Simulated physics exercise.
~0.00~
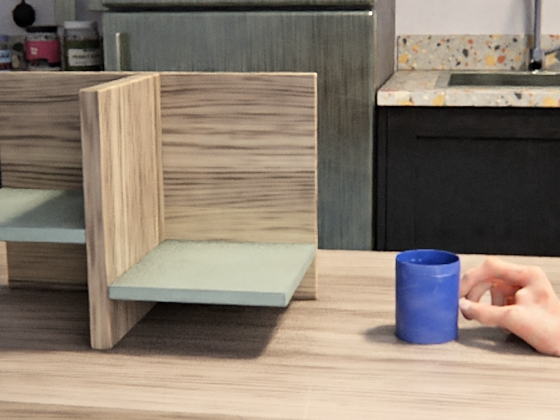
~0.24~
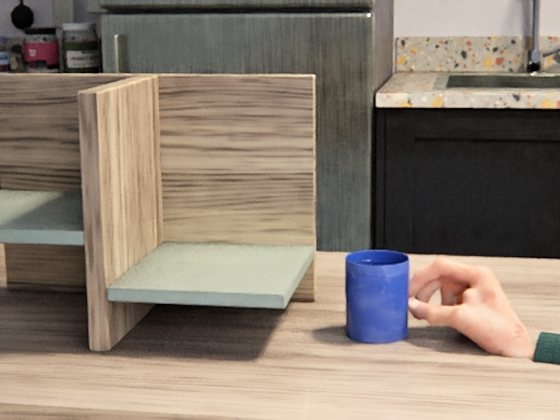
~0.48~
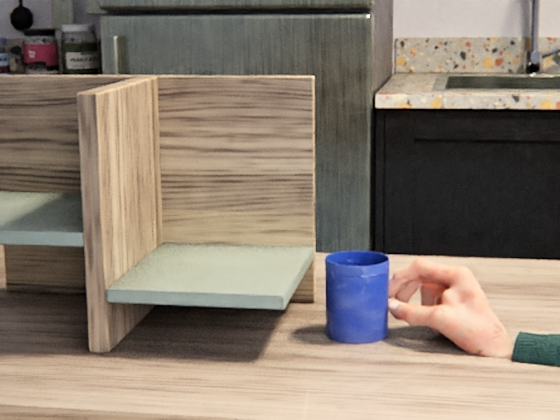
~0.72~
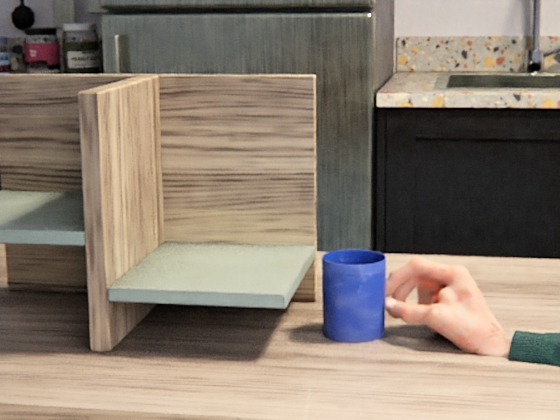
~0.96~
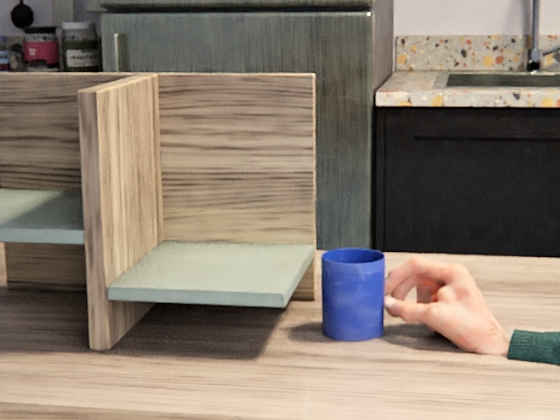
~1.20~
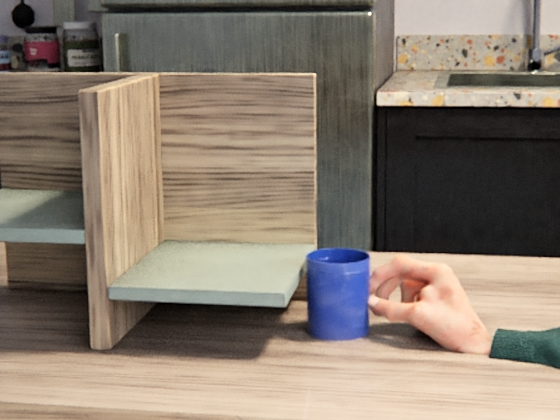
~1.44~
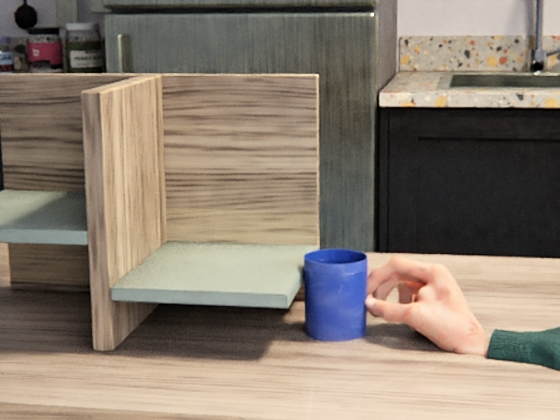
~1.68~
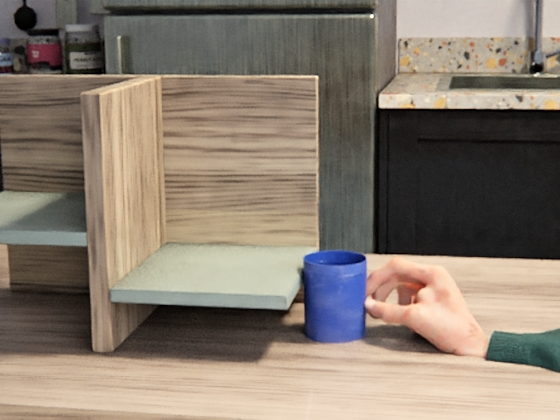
Hand sliding a blue beaker left across a wooden table until it stops against the edge of a low green shelf.
